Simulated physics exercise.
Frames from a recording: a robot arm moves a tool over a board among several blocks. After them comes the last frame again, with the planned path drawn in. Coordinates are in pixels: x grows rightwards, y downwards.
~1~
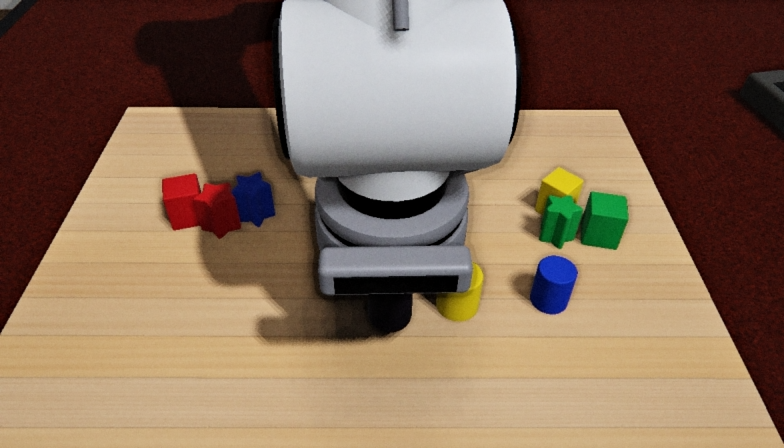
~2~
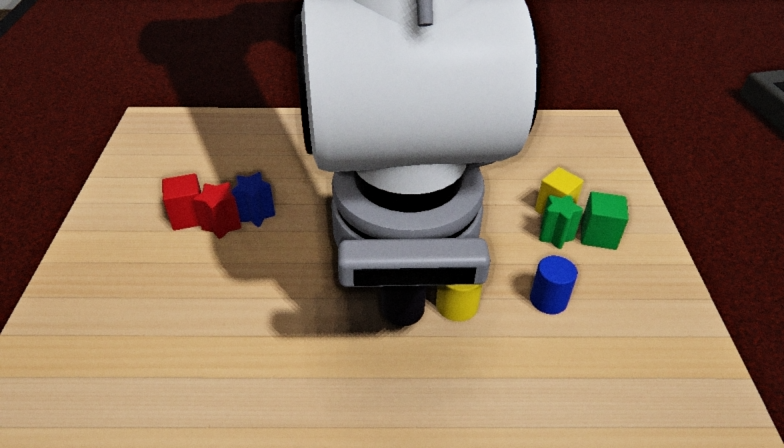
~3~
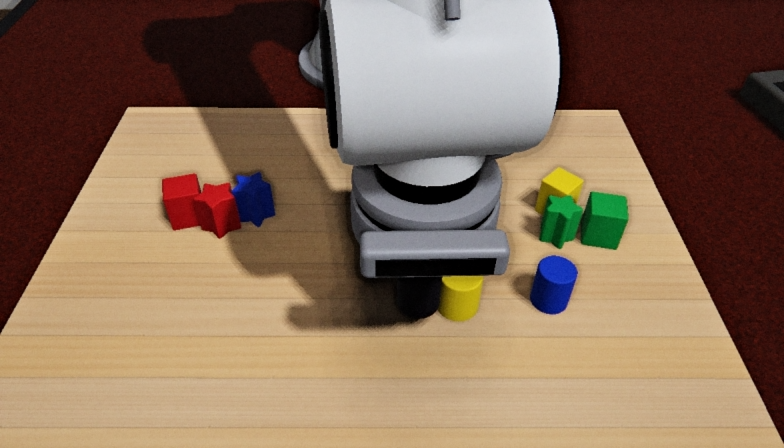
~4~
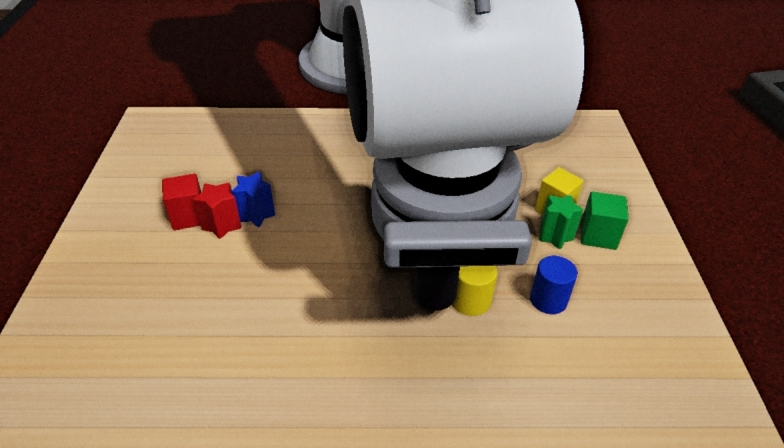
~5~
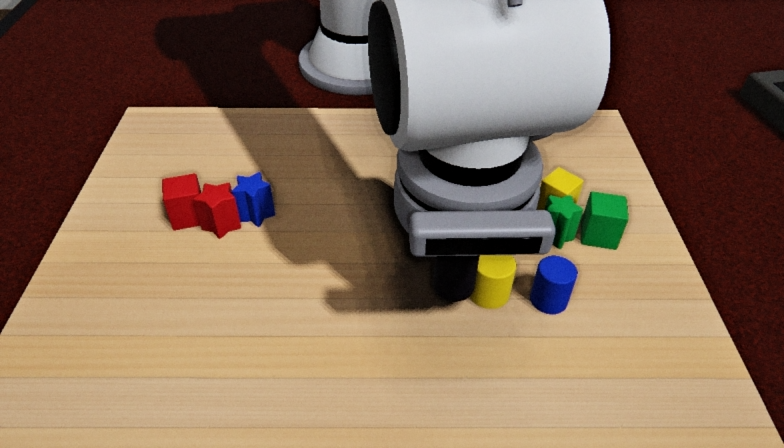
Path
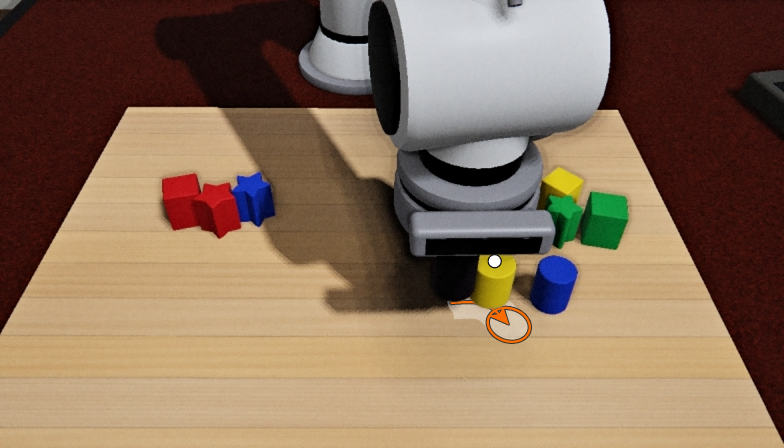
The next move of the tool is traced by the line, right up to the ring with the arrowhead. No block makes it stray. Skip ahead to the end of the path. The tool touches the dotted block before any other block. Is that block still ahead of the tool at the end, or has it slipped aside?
It slips away.
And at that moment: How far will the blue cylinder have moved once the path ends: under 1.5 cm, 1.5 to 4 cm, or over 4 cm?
It travels less than 1.5 cm.
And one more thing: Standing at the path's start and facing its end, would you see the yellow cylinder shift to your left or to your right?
My prediction: Leftwards.
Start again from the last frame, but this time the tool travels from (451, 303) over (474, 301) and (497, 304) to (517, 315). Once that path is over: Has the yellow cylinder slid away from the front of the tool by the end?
Going by the path, yes.
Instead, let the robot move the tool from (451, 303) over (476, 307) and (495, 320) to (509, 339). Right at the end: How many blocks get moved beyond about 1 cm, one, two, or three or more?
It should be one, as far as I can tell.
The drawn path runs from (451, 303) by way of (473, 302) and (494, 310) to (509, 324); the dot is on the yellow cylinder.
The first path, step by step. Halfway along, tool (487, 289); yellow cylinder (523, 256); blue cylinder (564, 268).
At the end, tool (512, 309); yellow cylinder (527, 256); blue cylinder (568, 268).
